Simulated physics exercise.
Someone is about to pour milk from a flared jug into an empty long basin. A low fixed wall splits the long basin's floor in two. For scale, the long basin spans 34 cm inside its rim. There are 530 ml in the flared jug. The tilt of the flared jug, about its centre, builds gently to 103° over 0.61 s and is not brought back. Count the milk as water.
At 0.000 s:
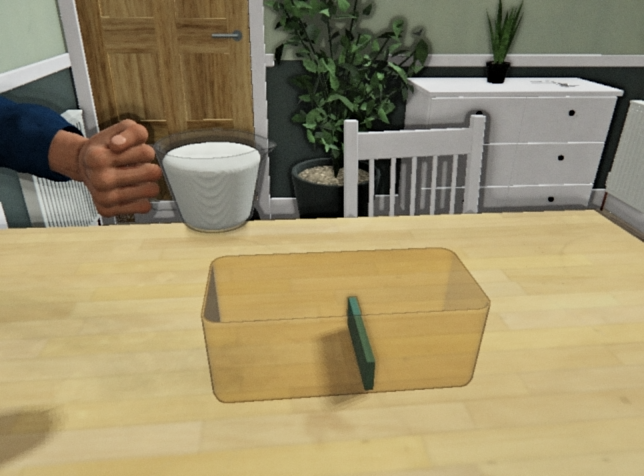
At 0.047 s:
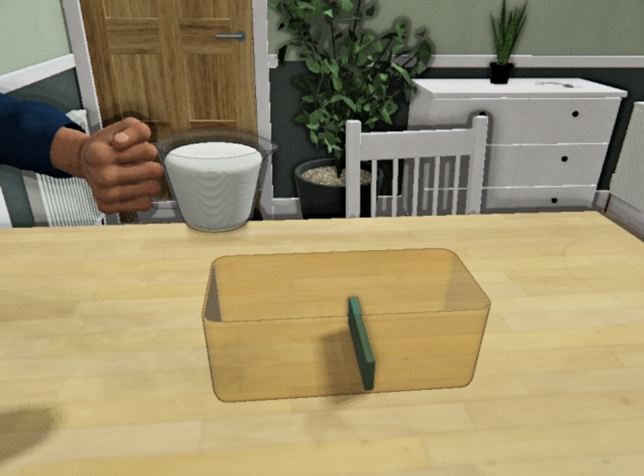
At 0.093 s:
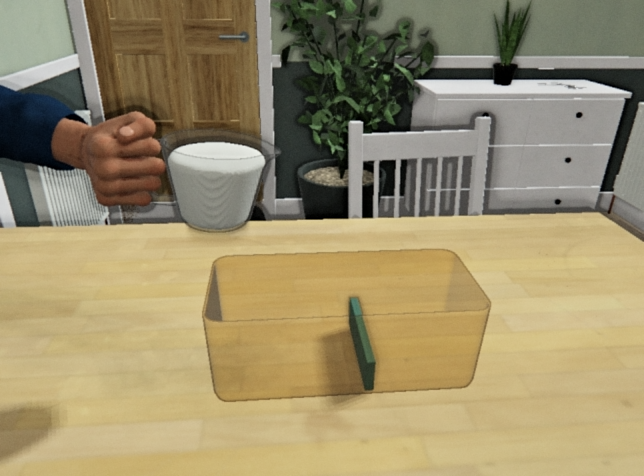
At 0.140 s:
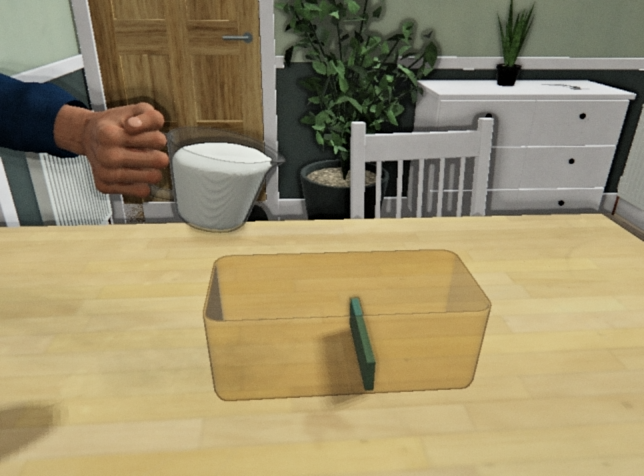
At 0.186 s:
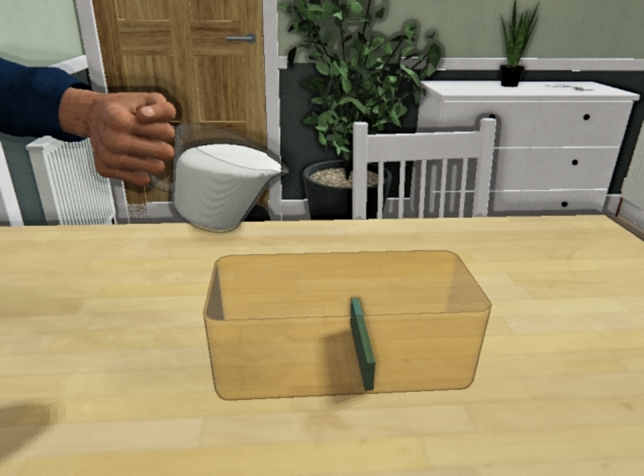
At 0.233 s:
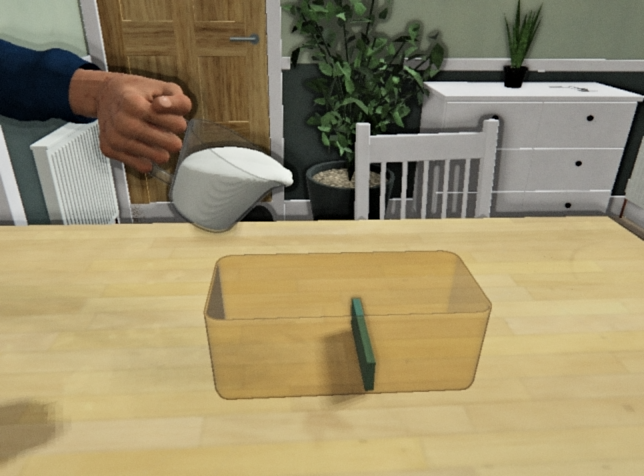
At a wooden table, a hand gradually tilts a white-filled jug rightward near an empty basin.
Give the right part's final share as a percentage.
Roughly 4 per cent is past the wall.
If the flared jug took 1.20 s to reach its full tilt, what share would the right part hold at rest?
In that case some 5 per cent.
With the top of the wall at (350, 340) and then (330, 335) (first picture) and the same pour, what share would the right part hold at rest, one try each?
In turn about 15 and 35 per cent.
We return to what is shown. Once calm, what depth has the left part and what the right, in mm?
Some 18 mm on the left and 0 mm on the right.
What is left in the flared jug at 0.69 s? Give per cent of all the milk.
About 3 per cent.
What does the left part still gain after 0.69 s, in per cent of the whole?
Some 6 per cent.
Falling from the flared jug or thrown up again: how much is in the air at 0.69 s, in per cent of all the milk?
Near 9 in a hundred.
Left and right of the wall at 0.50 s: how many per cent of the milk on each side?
Near 34 on the left, 0 on the right.
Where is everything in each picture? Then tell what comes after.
In the first picture, tilt 0°; pouring edge (276, 144); surface from (163, 155) to (260, 153); the long basin's rim runs from (207, 288) to (470, 276); the wall's top is at (361, 328).
In the second picture, tilt 2°; pouring edge (278, 146); surface from (166, 155) to (262, 154).
In the third picture, tilt 6°; pouring edge (281, 151); surface from (169, 153) to (266, 156).
In the fourth picture, tilt 13°; pouring edge (286, 159); surface from (175, 152) to (271, 158).
In the fifth picture, tilt 22°; pouring edge (289, 170); surface from (179, 156) to (281, 163).
In the sixth picture, tilt 33°; pouring edge (291, 183); surface from (181, 162) to (285, 174); 3 per cent is over the edge.
After 0.50 s the tilt is 94° and 35 per cent is still to pour, 33 is left of the wall and 0 right of it.
After 0.69 s the tilt is 103° and 3 per cent is still to pour, 87 is left of the wall and 1 right of it.
After 0.89 s the tilt is 103° and 0 per cent is still to pour, 92 is left of the wall and 4 right of it.
After 1.11 s the tilt is 103° and 0 per cent is still to pour, 92 is left of the wall and 5 right of it.
In the end 92 per cent lies left of the wall, 4 right of it and 3 outside.
